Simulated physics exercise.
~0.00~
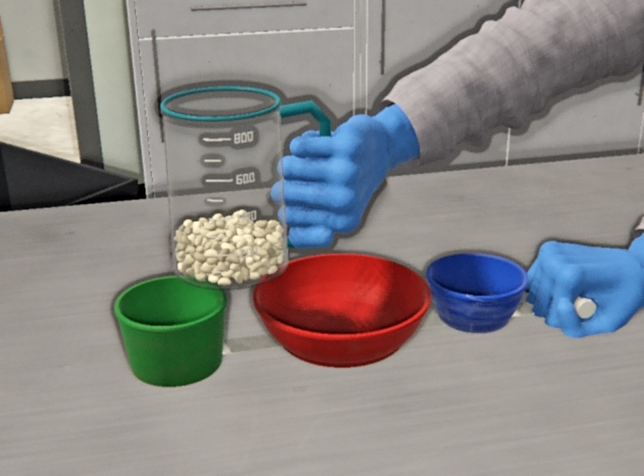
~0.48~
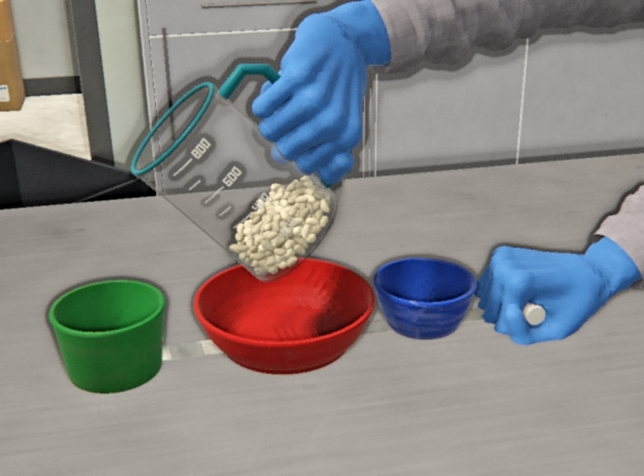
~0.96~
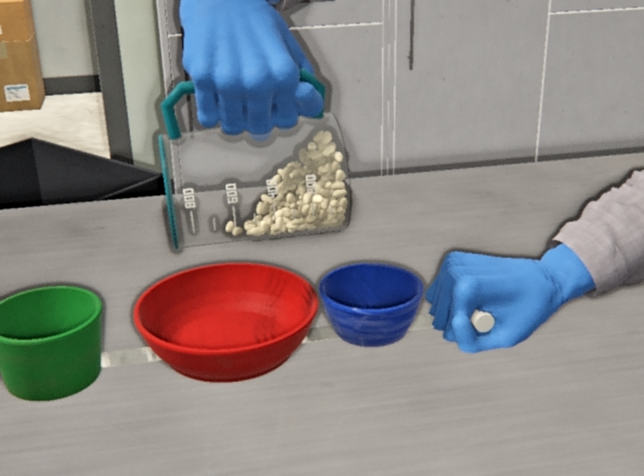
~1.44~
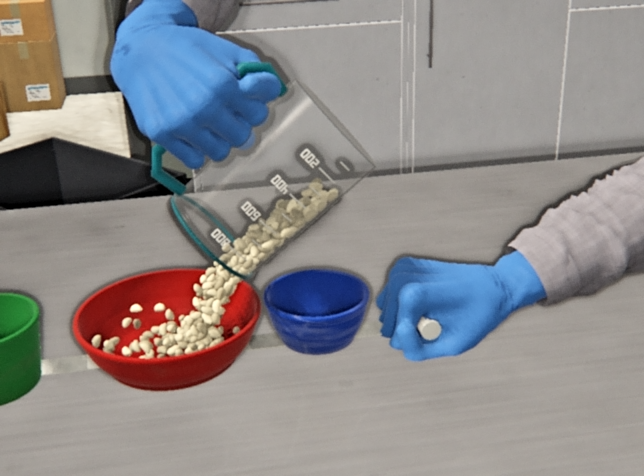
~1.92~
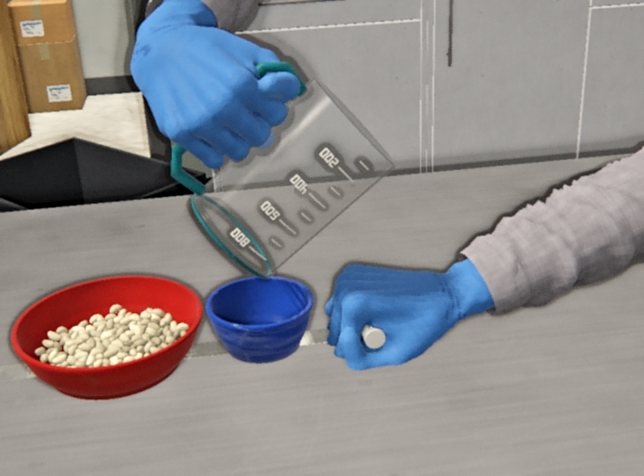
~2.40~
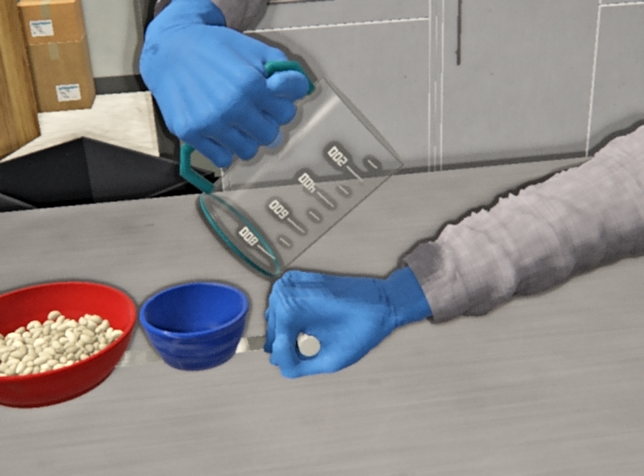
On a grey table, a gloved hand tips white beans from a clear jug into a red bowl as joined dishes slide left.
